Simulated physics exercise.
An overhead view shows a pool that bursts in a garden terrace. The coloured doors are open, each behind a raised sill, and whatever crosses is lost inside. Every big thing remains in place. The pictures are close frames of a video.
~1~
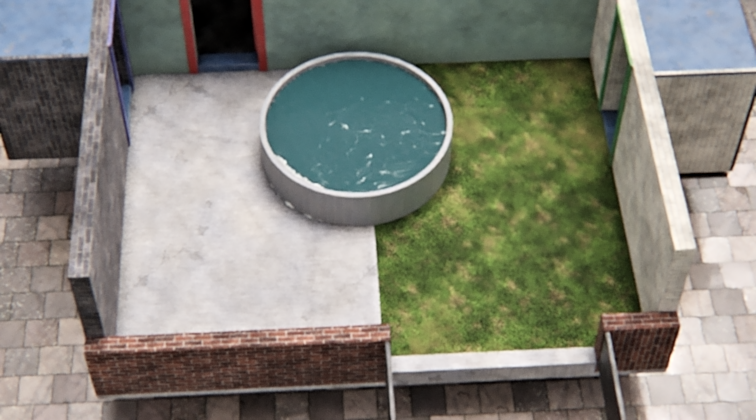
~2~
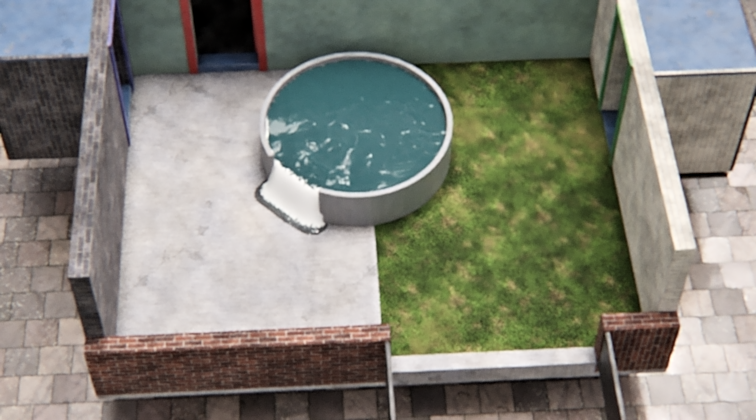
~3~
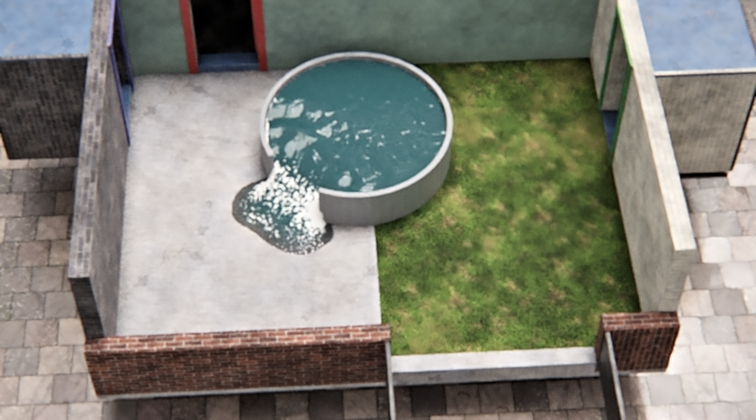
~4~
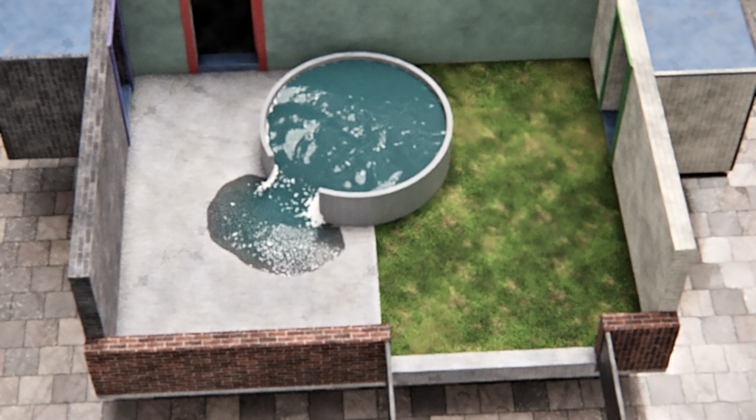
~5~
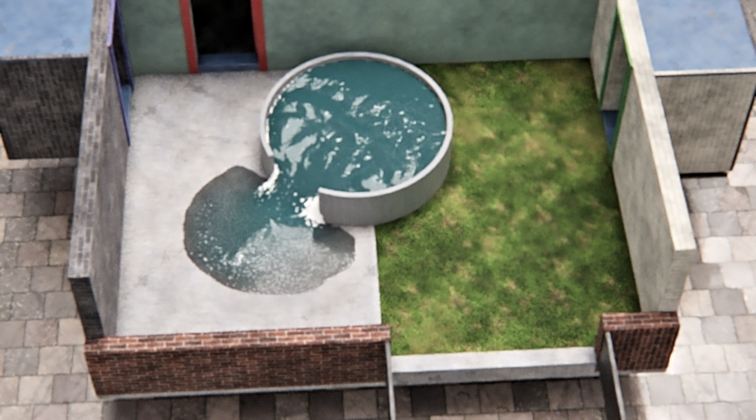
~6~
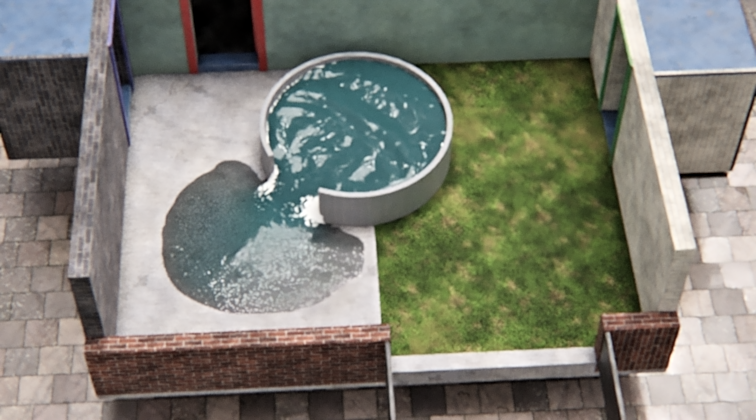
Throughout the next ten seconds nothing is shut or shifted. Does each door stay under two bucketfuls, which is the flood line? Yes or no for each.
Green door - yes, stays under; blue door - yes, stays under; red door - yes, stays under.
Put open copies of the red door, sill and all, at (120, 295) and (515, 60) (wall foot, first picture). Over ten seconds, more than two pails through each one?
Results, in sequence: Gets past it and doesn't reach it.
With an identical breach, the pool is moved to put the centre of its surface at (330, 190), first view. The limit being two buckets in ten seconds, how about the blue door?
The blue one falls short.
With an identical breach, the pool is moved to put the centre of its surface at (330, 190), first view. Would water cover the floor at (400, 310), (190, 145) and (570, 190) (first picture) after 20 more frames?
Point by point: Swamped; swamped; still bare.
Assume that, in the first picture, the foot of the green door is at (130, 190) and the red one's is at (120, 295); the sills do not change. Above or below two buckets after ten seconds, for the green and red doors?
I'd expect the green door crosses the line, and the red door crosses the line too.
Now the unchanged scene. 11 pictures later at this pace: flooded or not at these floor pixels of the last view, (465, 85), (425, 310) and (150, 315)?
Point 1: Not wet; point 2: Not wet; point 3: Drenched.
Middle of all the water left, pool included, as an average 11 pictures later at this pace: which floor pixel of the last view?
Close to (304, 199).
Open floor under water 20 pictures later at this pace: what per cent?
Roughly 40 %.
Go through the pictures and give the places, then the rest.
The first picture shows the round pool at (356, 125) is whole and still.
In the second picture, the front is at (316, 230), out from the gap at (294, 195).
In the third picture, water pours out at (294, 196) and has run to (308, 248).
In the fourth picture, water pours out at (294, 197) and has run to (218, 237).
In the fifth picture, water pours out at (294, 196) and has run to (199, 260).
In the sixth picture, water pours out at (294, 196) and has run to (181, 283).
A moment on, water covers 30 % of the floor; the green door not reached, the blue door not reached, the red door not reached.
Next, water covers 30 % of the floor; the green door not reached, the blue door not reached, the red door not reached.
Then, water covers 40 % of the floor; the green door not reached, the blue door wet at the sill, nothing in, the red door not reached.
Later, water covers 70 % of the floor; the green door not reached, the blue door wet at the sill, nothing in, the red door wet at the sill, nothing in.
In the end, water covers 95 % of the floor; the green door wet at the sill, nothing in, the blue door wet at the sill, nothing in, the red door wet at the sill, nothing in.
